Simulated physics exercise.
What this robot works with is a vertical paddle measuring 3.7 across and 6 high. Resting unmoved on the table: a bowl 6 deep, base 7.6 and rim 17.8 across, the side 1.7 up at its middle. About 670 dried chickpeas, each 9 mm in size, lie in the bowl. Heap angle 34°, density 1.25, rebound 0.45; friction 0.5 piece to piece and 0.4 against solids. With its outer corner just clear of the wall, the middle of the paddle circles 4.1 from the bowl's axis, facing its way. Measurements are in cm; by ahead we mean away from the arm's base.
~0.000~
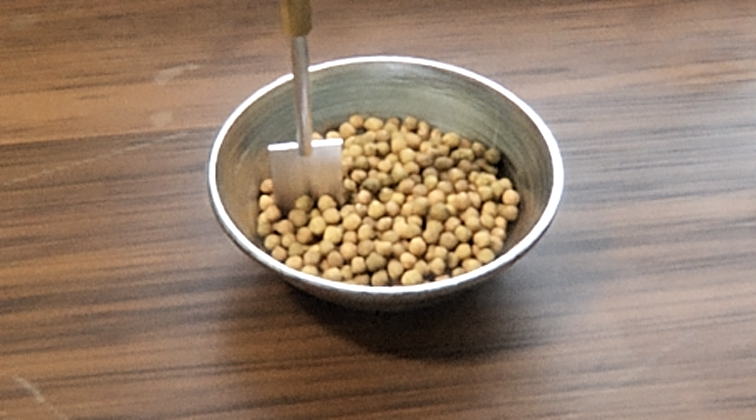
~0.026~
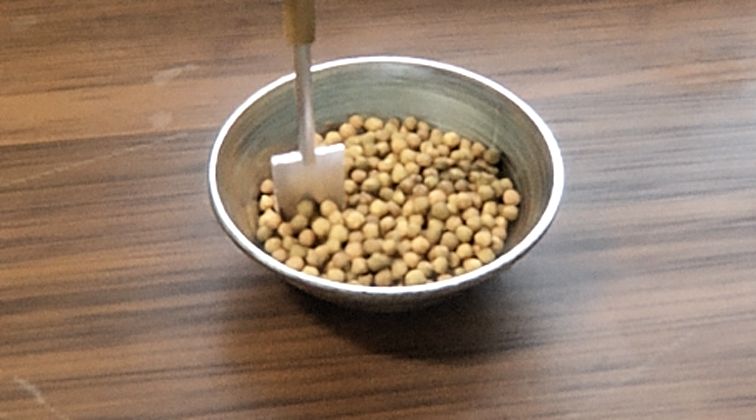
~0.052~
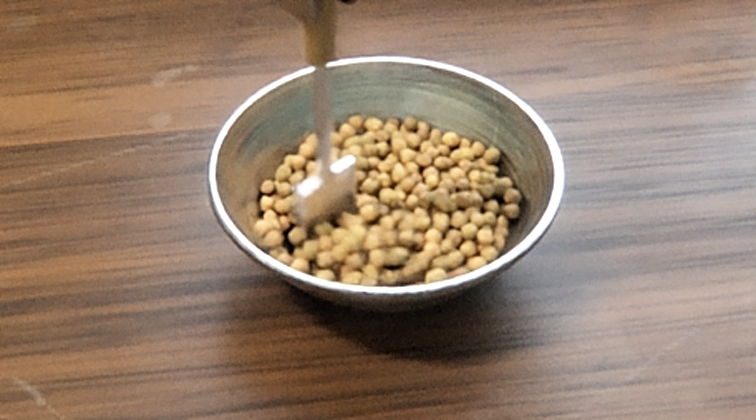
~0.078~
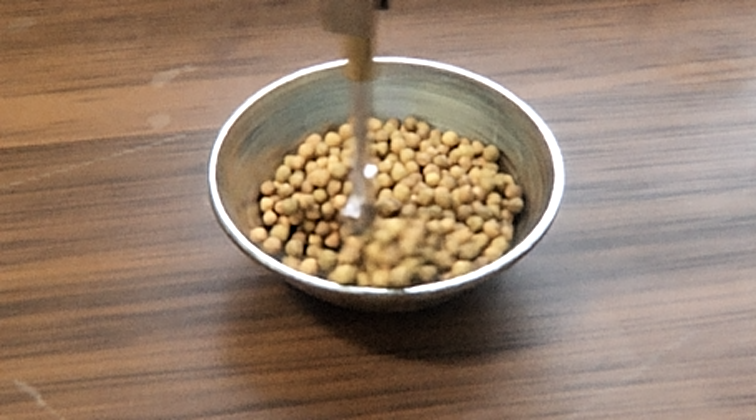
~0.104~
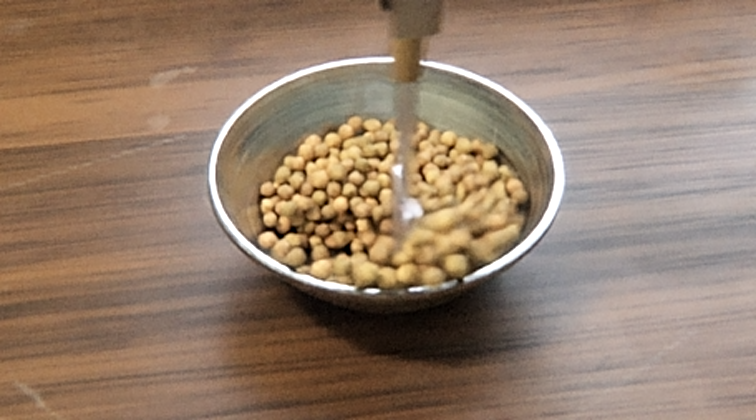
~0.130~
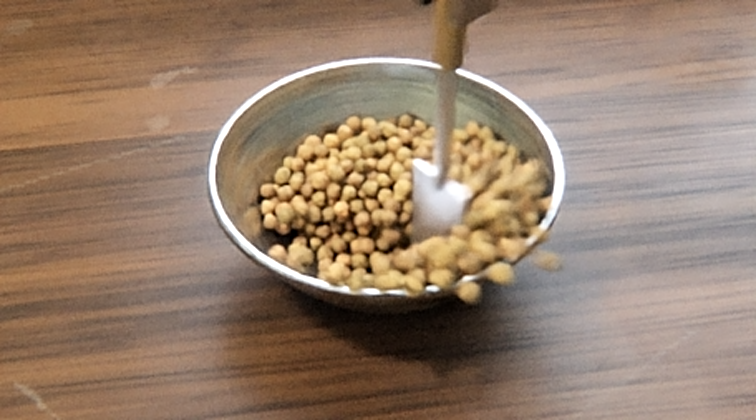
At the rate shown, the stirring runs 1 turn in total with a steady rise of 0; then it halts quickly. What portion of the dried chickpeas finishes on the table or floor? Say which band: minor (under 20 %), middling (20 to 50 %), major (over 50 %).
Band: Middling.
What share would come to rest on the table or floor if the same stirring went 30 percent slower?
20 %.
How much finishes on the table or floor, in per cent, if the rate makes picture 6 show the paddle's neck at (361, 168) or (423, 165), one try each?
Roughly 10 per cent on the first try and 35 per cent on the second.
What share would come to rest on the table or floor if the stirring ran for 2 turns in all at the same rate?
That would give some 55 percent.
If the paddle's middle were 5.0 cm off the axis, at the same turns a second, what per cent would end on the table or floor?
Then about 30 per cent.
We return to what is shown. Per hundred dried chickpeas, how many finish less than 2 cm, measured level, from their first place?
About 10 percent.
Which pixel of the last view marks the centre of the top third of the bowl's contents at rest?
In the final view it lies around (349, 265).
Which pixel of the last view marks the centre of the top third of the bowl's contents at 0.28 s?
Near (313, 109).
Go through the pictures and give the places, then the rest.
The paddle neck at (304, 122), 0° round; upper third of the load around (392, 200), from x 265 to 510, top at y 125; 667 in the bowl, in the first picture.
The paddle neck at (307, 131), 10° round; upper third of the load around (390, 203), from x 265 to 510, top at y 125, in the second picture.
The paddle neck at (325, 152), 36° round; upper third of the load around (394, 217), from x 265 to 510, top at y 125, in the third picture.
The paddle neck at (361, 167), 65° round; upper third of the load around (409, 229), from x 260 to 515, top at y 125, in the fourth picture.
The paddle neck at (405, 168), 94° round; upper third of the load around (437, 226), from x 270 to 520, top at y 125; 665 in the bowl, 2 in flight or on the tool, in the fifth picture.
The paddle neck at (443, 156), 123° round; upper third of the load around (474, 206), from x 270 to 550, top at y 125; 650 in the bowl, 17 in flight or on the tool, in the sixth picture.
After 0.21 s, 209° round, highest piece 12 above the table; 587 in the bowl, 80 in flight or on the tool.
After 0.28 s, 295° round, highest piece 12 above the table; 496 in the bowl, 43 on the table or floor, 128 in flight or on the tool.
After 0.52 s, 0° round, highest piece 6 above the table; 399 in the bowl, 266 on the table or floor, 2 in flight or on the tool.
After 1.22 s, 0° round, highest piece 6 above the table; 399 in the bowl, 268 on the table or floor.
In the end, 399 in the bowl, 268 on the table or floor. That is 40 % on the table or floor.
